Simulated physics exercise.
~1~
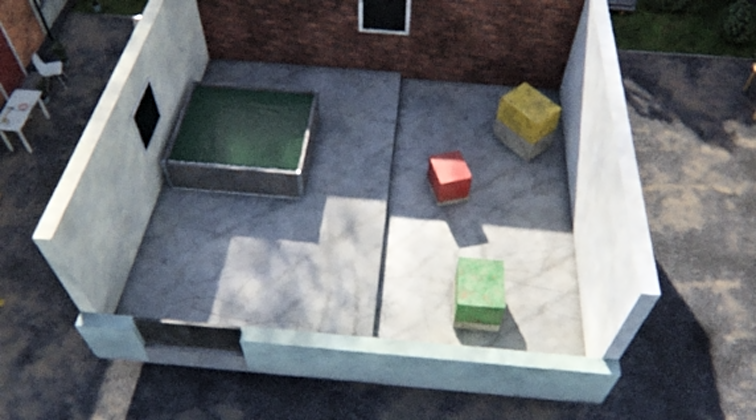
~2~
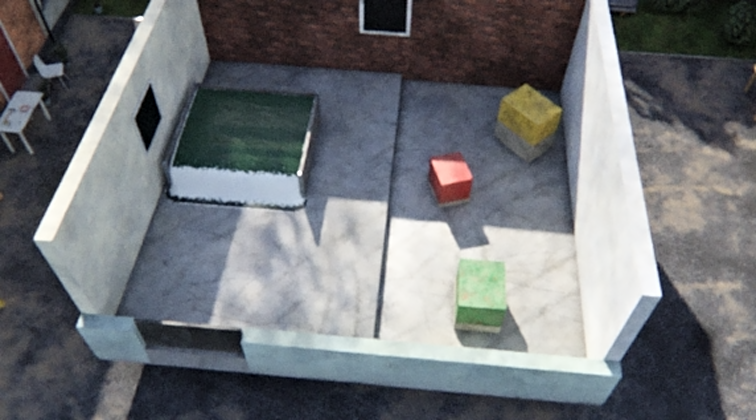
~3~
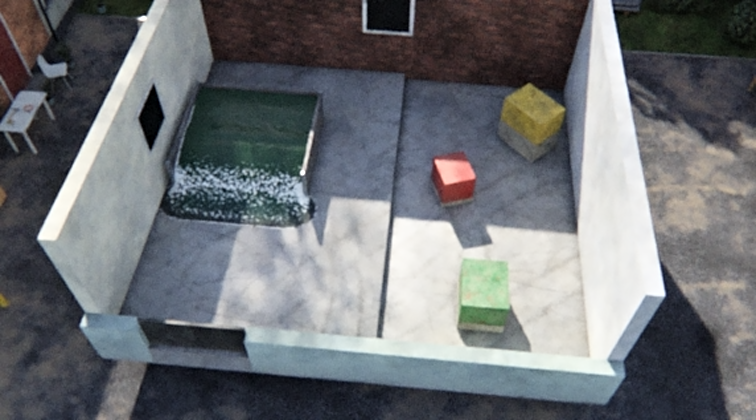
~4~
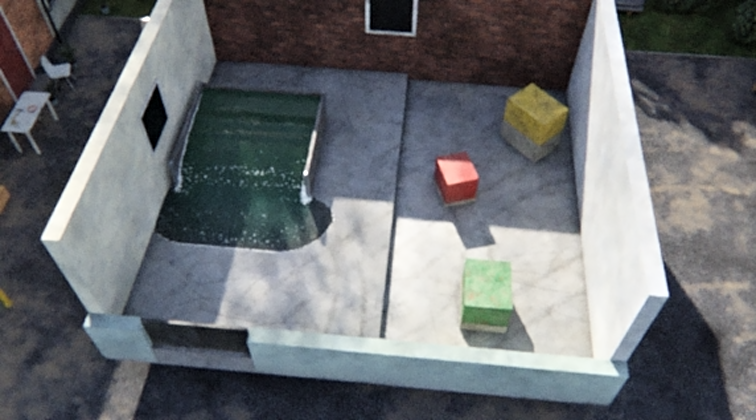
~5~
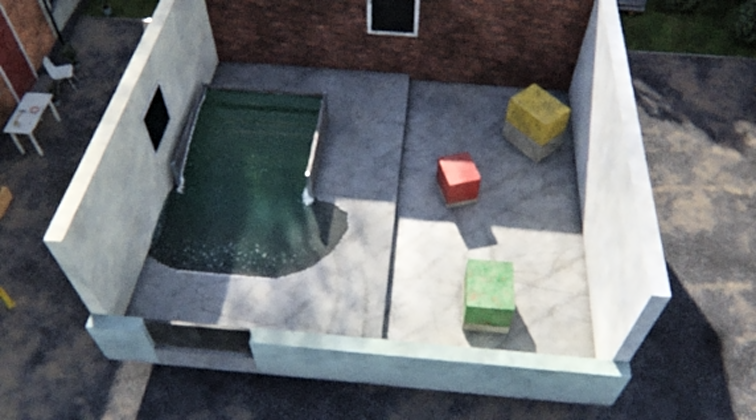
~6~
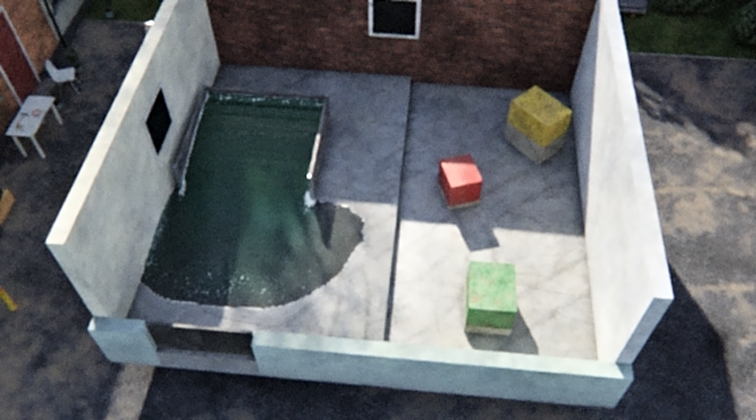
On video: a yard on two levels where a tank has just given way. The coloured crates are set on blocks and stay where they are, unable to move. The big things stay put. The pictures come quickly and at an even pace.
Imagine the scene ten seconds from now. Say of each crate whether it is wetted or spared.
My prediction: The red crate will come out wet; the yellow crate will come out dry; the green crate will come out wet.
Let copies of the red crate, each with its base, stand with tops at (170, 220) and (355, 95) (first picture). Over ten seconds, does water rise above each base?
Crate one is touched by the flood; crate two avoids the flood.
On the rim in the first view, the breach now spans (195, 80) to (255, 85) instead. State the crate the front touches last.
That would be the green-painted one.
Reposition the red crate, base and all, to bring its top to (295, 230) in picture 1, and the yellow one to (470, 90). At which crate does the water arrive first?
The one in red.
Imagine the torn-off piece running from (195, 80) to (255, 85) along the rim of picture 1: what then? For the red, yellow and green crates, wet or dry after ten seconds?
Result - red crate gets flooded; yellow crate is not reached; green crate is not reached.
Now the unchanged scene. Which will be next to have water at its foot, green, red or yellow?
The green-painted one comes first.
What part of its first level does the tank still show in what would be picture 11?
That comes to some 54 per cent.
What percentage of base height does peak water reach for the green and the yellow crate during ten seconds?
140 and 50 %, roughly.
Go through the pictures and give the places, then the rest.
Still water in the water tank at (244, 128), in the first picture.
Water pours out at (236, 186) and has run to (171, 195), in the second picture.
The front is at (164, 204), out from the gap at (240, 186), in the third picture.
The front is at (314, 236), out from the gap at (243, 187), in the fourth picture.
Water pours out at (245, 188) and has run to (149, 251), in the fifth picture.
Water pours out at (247, 190) and has run to (142, 277), in the sixth picture.
A moment on, water covers 25 % of the floor; the red crate not reached, the yellow crate not reached, the green crate not reached.
Next, water covers 30 % of the floor; the red crate not reached, the yellow crate not reached, the green crate not reached.
Then, water covers 40 % of the floor; the red crate not reached, the yellow crate not reached, the green crate water round its plinth.
Later, water covers 70 % of the floor; the red crate water round its plinth, the yellow crate water round its plinth, the green crate water round its plinth.
In the end, water covers 80 % of the floor; the red crate was topped, the yellow crate stayed above the water, the green crate was topped.
